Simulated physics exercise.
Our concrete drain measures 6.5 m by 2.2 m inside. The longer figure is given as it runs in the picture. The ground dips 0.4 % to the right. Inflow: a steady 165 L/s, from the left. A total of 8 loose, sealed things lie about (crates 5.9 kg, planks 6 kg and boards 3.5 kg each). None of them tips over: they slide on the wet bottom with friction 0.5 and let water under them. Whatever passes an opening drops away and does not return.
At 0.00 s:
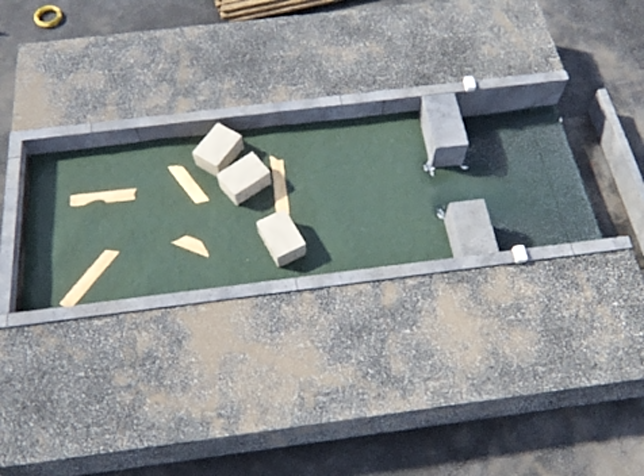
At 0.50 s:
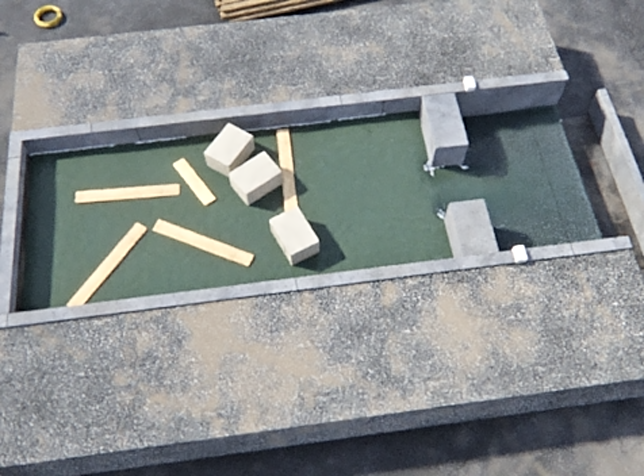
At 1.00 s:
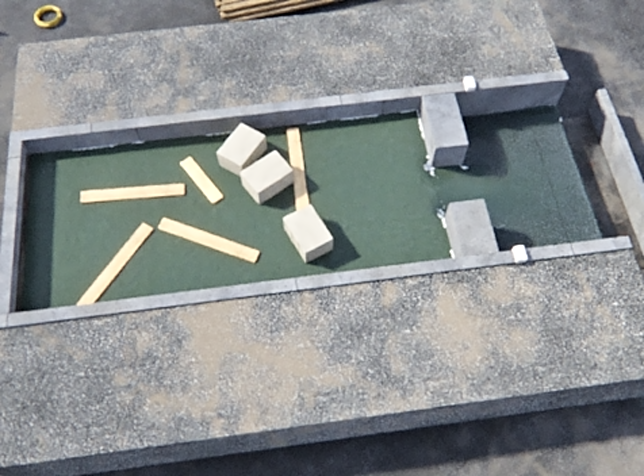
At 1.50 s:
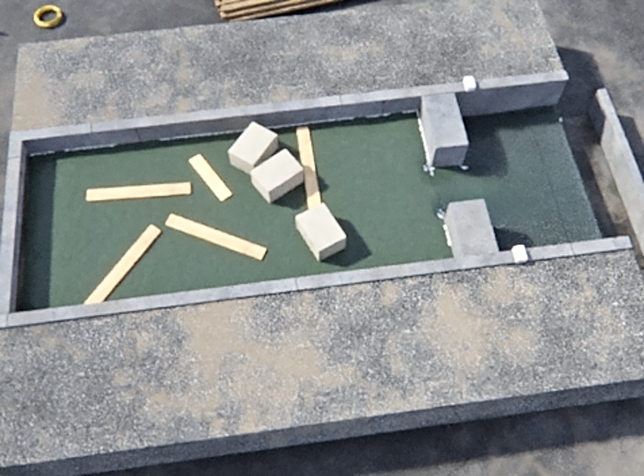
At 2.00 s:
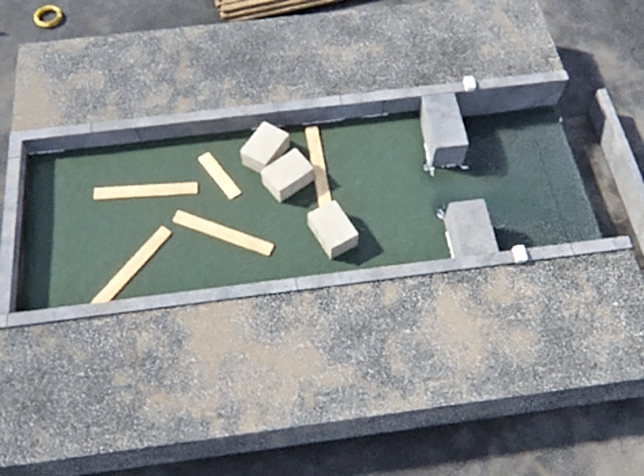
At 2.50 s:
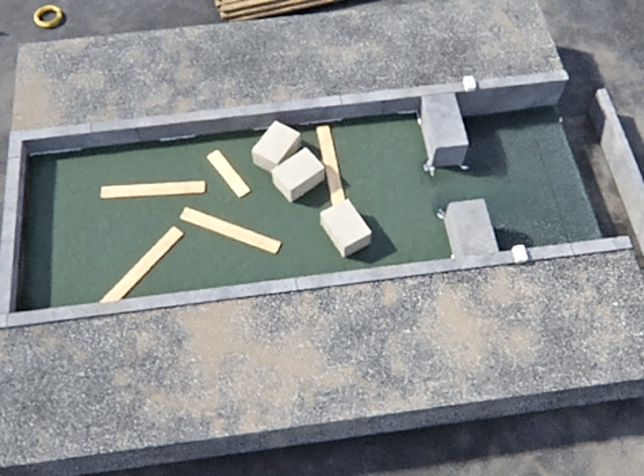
In a walled channel of dark green water, pale crates and planks drift slowly right.
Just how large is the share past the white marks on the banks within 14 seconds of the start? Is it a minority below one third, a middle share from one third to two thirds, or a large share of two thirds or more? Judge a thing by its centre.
A large share.
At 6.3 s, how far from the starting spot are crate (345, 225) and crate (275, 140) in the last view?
In turn: 200 cm, 200 cm.
After 3.5 s 0 of 8 are over the mark; 8 afloat.
After 6.3 s 0 of 8 are over the mark; 8 afloat.
After 10.0 s 4 of 8 are over the mark; 4 afloat.
After 14.0 s 6 of 8 are over the mark; 2 afloat.
